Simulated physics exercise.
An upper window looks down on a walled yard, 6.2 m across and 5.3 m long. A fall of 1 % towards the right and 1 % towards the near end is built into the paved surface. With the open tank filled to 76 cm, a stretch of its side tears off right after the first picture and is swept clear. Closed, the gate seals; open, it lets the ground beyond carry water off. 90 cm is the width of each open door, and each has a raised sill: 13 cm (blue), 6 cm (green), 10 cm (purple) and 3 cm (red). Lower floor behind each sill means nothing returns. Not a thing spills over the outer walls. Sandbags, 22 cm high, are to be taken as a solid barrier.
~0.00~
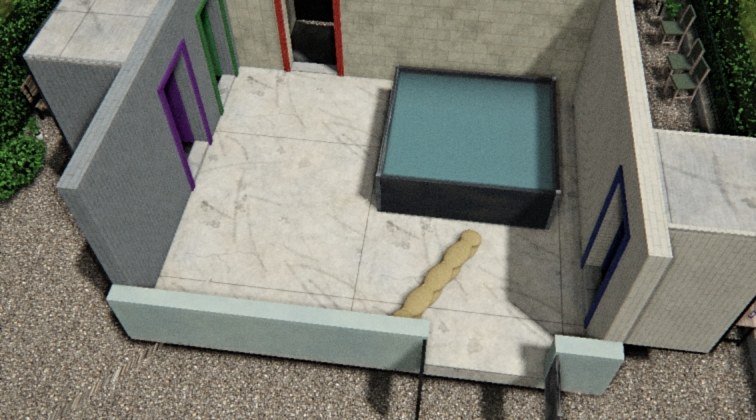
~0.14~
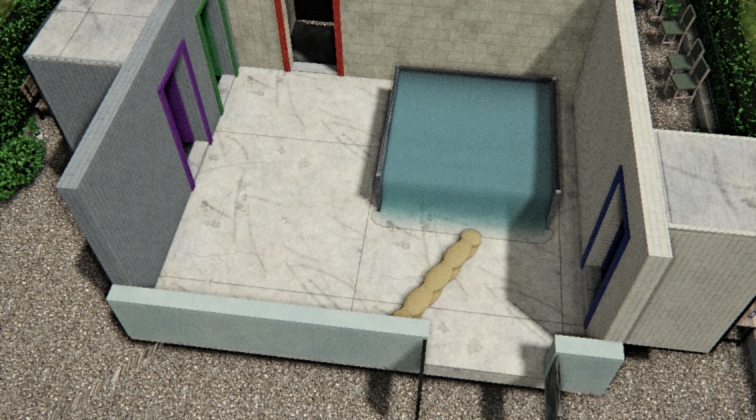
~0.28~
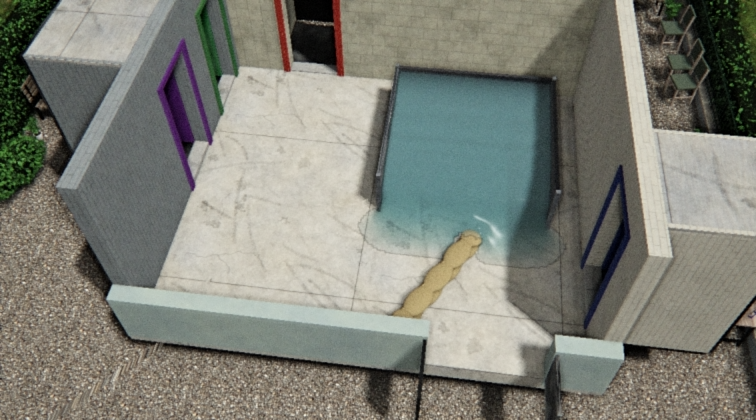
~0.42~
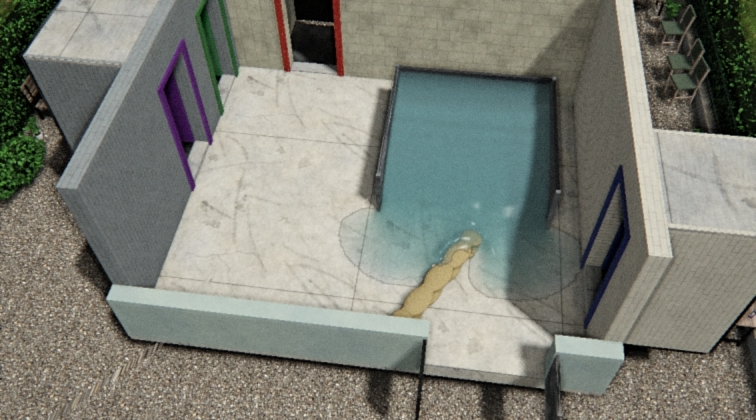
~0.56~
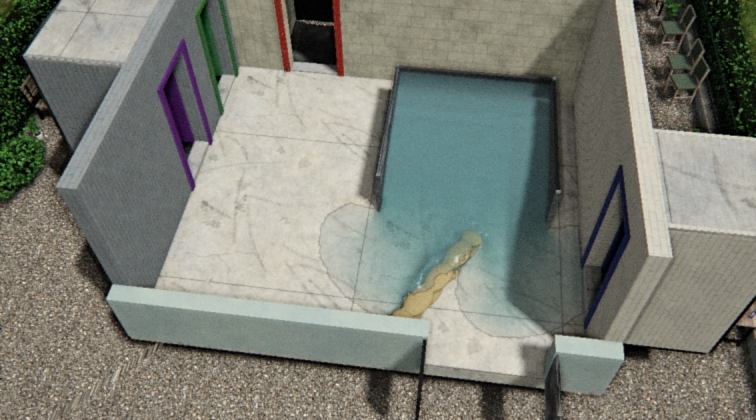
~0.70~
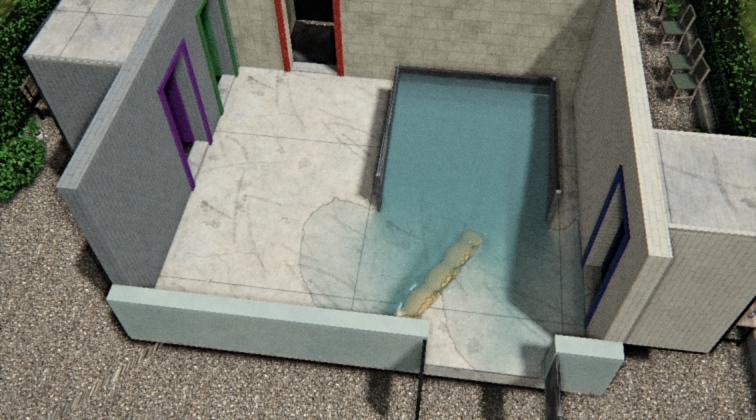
Water sits still in a dark-sided open tank in a walled yard, then pours out across the pale paving once the tank's near side is gone. It runs around the tan, lumpy barrier, spreading along both sides and fanning left and towards the near wall in a thin sheet.
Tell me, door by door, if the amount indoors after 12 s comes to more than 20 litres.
As I see it, the blue door will see too much water come in; the green door will see too much water come in; the purple door will see an amount within the limit come in; the red door will see too much water come in.
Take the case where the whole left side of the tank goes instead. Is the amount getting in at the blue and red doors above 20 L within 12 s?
Result: Blue limit not passed, red limit passed.
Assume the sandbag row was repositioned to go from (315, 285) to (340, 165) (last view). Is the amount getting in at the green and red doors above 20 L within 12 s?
Result: Green door inside the limit; red door beyond the limit.
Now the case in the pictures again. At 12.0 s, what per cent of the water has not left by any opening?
50 %.
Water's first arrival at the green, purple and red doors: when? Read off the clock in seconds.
Green = 3.4 s, purple = 2.6 s, red = 3.8 s.
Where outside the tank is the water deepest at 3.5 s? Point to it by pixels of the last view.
In the last picture, around (147, 313).
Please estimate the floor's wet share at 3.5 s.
Near 65 per cent is wet.
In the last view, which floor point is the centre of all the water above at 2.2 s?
Around (430, 234) in the last picture.
After 1.4 s water covers 40 % of the floor and is deepest (55 cm) near (579, 342); blue door 22 cm at the sill, 5 L in, green door not reached, purple door not reached, red door not reached.
After 2.2 s water covers 45 % of the floor and is deepest (48 cm) near (147, 313); blue door 30 cm at the sill, 56 L in, green door not reached, purple door not reached, red door not reached.
After 3.5 s water covers 65 % of the floor and is deepest (38 cm) near (147, 313); blue door 24 cm at the sill, 153 L in, green door 5 cm at the sill, 0 L in, purple door 11 cm at the sill, 0 L in, red door not reached.
After 7.0 s water covers 95 % of the floor and is deepest (23 cm) near (557, 107); blue door 12 cm at the sill, 215 L in, green door 10 cm at the sill, 23 L in, purple door 7 cm at the sill, 2 L in, red door 11 cm at the sill, 141 L in.
After 12.0 s water covers 95 % of the floor and is deepest (14 cm) near (578, 319); blue door 10 cm at the sill, 217 L in, green door 6 cm at the sill, 44 L in, purple door 7 cm at the sill, 2 L in, red door 6 cm at the sill, 245 L in.
